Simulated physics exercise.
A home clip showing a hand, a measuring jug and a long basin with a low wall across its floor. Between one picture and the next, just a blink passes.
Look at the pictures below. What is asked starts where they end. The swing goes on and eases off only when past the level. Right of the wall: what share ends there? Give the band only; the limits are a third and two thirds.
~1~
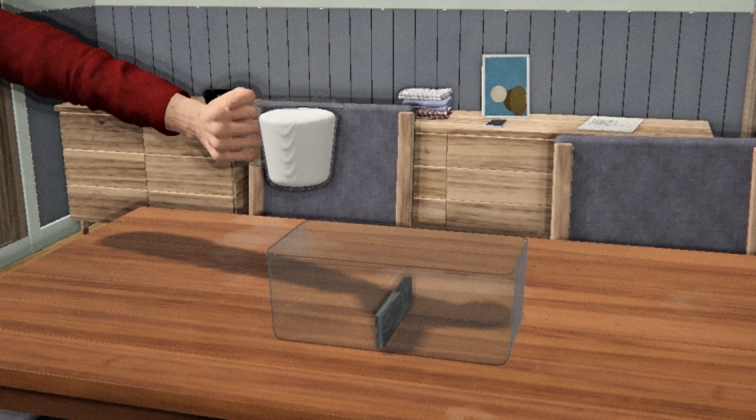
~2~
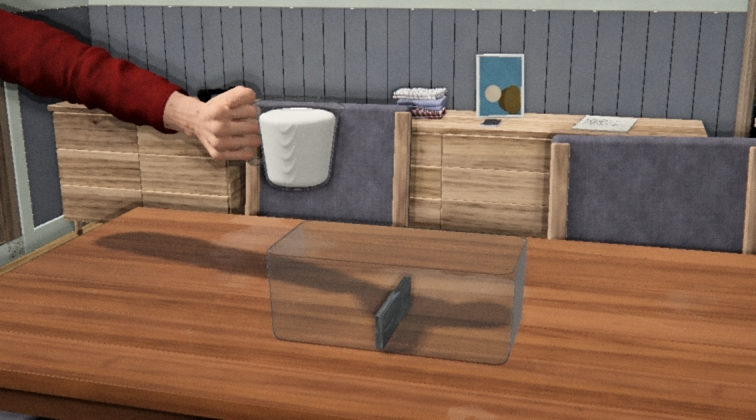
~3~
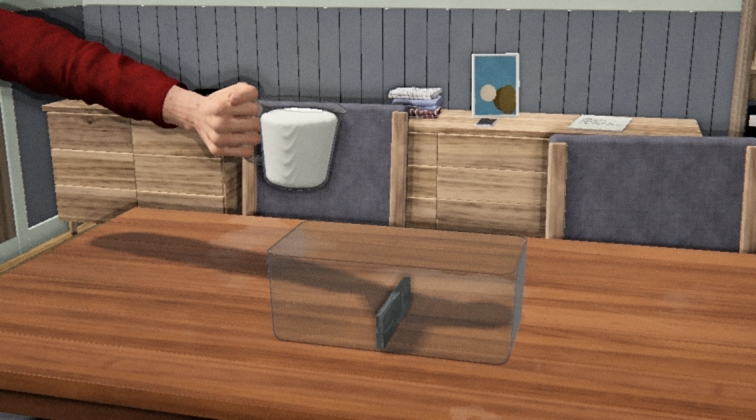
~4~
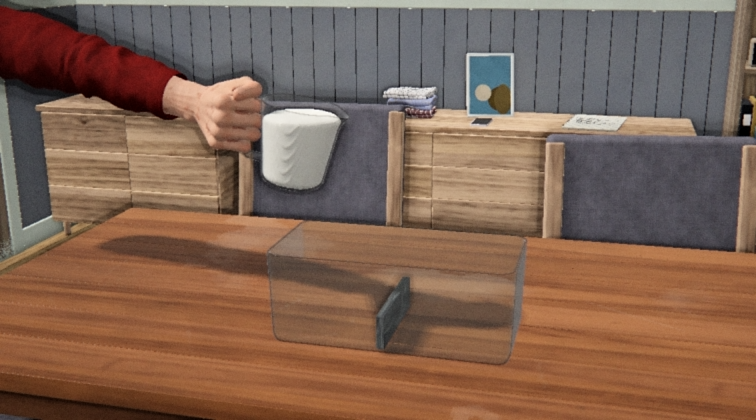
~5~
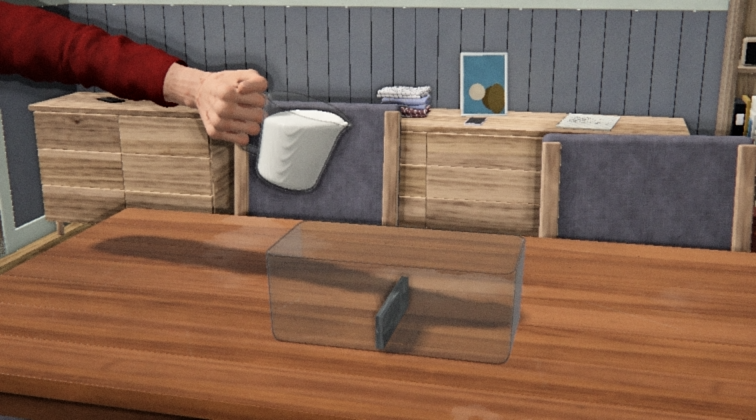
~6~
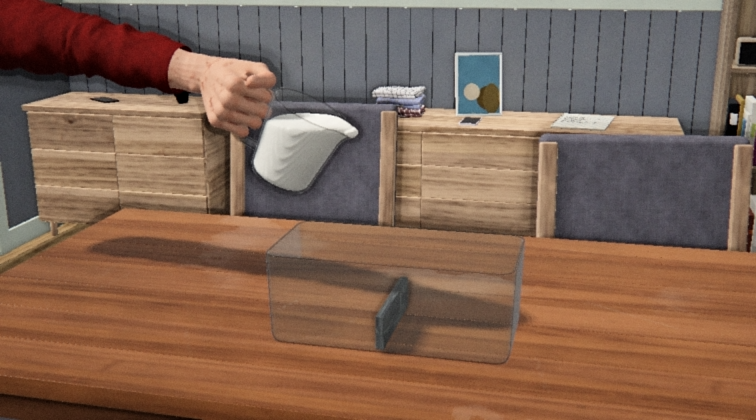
From a third to two thirds.
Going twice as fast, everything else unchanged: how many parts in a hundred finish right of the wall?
Near 40 parts in a hundred.
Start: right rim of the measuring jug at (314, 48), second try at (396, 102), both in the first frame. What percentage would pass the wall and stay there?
It comes to 20 % the first time and 95 % the second.
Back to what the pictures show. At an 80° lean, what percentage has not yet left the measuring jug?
About 55 %.
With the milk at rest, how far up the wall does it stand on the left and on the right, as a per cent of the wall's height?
Left part: 20 per cent; right part: 30.
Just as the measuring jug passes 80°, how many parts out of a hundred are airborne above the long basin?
About 25 per cent.
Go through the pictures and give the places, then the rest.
In the first frame, tilt 0°; pouring edge (344, 106); surface from (264, 113) to (335, 116); the long basin's rim runs from (286, 236) to (521, 256); the wall's top is at (394, 296).
In the second frame, tilt 1°; pouring edge (344, 108); surface from (264, 112) to (335, 117).
In the third frame, tilt 5°; pouring edge (347, 111); surface from (265, 112) to (338, 119).
In the fourth frame, tilt 11°; pouring edge (350, 117); surface from (267, 114) to (341, 120).
In the fifth frame, tilt 18°; pouring edge (352, 125); surface from (269, 117) to (347, 121).
In the sixth frame, tilt 28°; pouring edge (354, 136); surface from (269, 120) to (350, 130); 1 per cent is over the edge.
A moment on, the measuring jug is tipped on its side and 57 per cent is still to pour, 2 is left of the wall and 17 right of it.
Next, the measuring jug is tipped right over and 13 per cent is still to pour, 24 is left of the wall and 51 right of it.
Then the measuring jug is tipped right over and 1 per cent is still to pour, 43 is left of the wall and 55 right of it.
Later the measuring jug is tipped right over and 0 per cent is still to pour, 44 is left of the wall and 55 right of it.
At rest 44 per cent lies left of the wall, 55 right of it and 1 outside.
